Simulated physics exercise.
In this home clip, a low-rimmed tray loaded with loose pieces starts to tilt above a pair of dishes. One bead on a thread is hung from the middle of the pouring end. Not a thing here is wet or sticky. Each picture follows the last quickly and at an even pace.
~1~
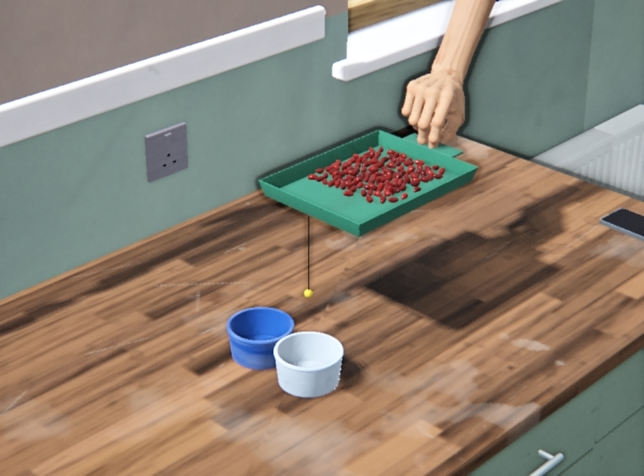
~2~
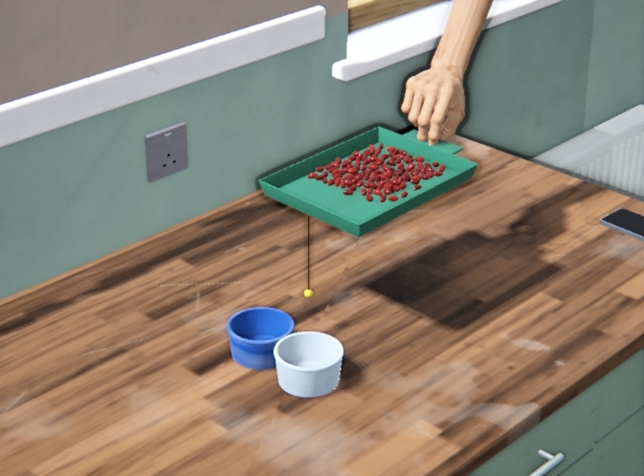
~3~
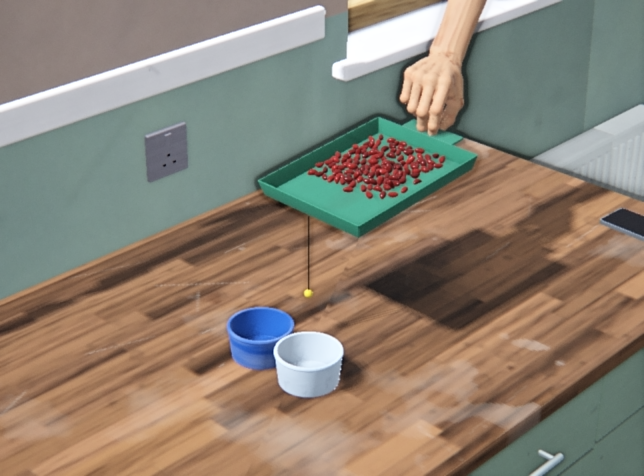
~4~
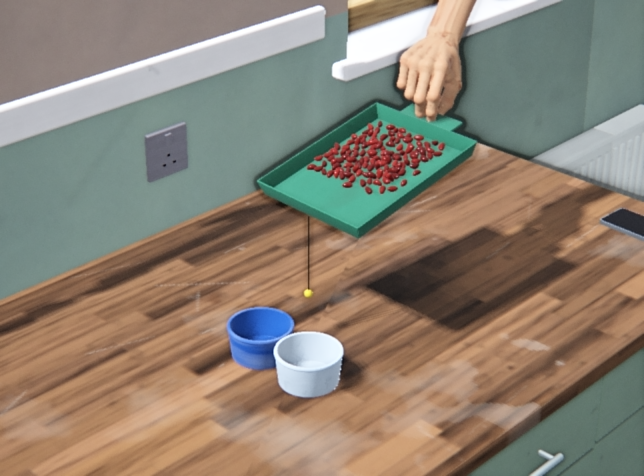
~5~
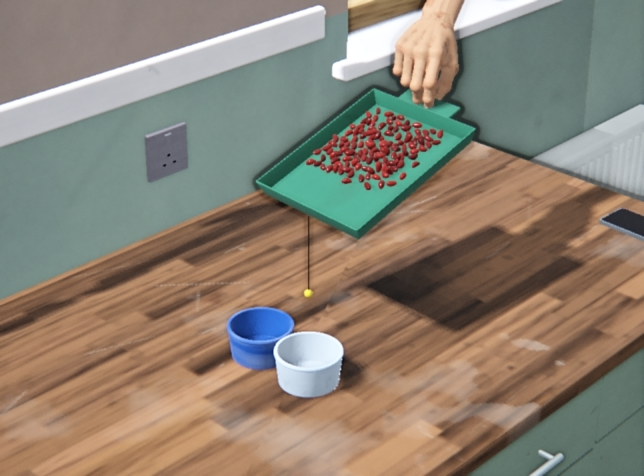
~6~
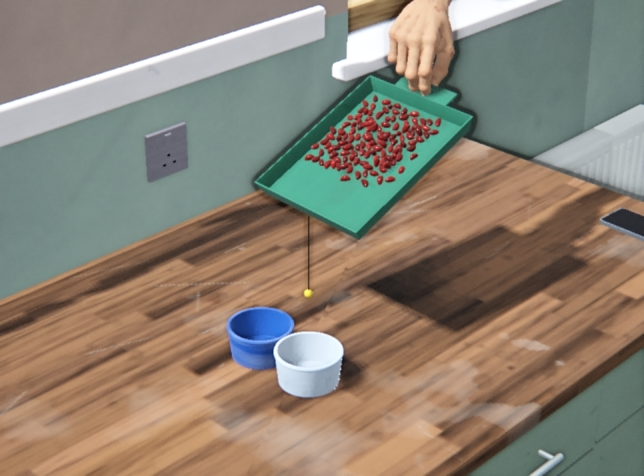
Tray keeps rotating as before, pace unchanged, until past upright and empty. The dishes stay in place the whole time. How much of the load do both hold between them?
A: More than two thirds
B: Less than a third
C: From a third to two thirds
Answer: C.
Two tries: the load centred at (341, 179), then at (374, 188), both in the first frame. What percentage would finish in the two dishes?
60 and 50 per cent.
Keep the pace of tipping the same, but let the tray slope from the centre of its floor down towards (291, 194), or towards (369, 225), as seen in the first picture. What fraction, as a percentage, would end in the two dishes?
Near 0 % and, after that, 0 %.
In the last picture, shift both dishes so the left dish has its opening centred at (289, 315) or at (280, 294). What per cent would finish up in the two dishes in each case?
You'd get 70 in a hundred the first time and 10 in a hundred the second.
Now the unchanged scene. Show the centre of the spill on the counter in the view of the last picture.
Roughly at (326, 342).
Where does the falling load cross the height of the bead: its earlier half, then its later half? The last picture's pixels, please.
The early half goes through (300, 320), the late half through (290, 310).
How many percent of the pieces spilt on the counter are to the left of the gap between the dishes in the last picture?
30 in a hundred, roughly.
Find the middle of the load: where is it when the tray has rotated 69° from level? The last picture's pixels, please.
Look around (316, 214) in the last picture.
Just after the last frame, tray tipped steeply; the larger part on the tray; roughly a quarter in the air.
A moment on, tray tipped past a quarter turn; about a tenth on the tray; roughly a quarter in the right dish; about a tenth in the left dish; roughly a quarter outside both; roughly a third in the air.
Further on, tray tipped past a quarter turn; roughly a quarter in the right dish; roughly a third in the left dish; roughly half outside both.
When it is over, tray tipped past a quarter turn; roughly a quarter in the right dish; roughly a third in the left dish; roughly half outside both.
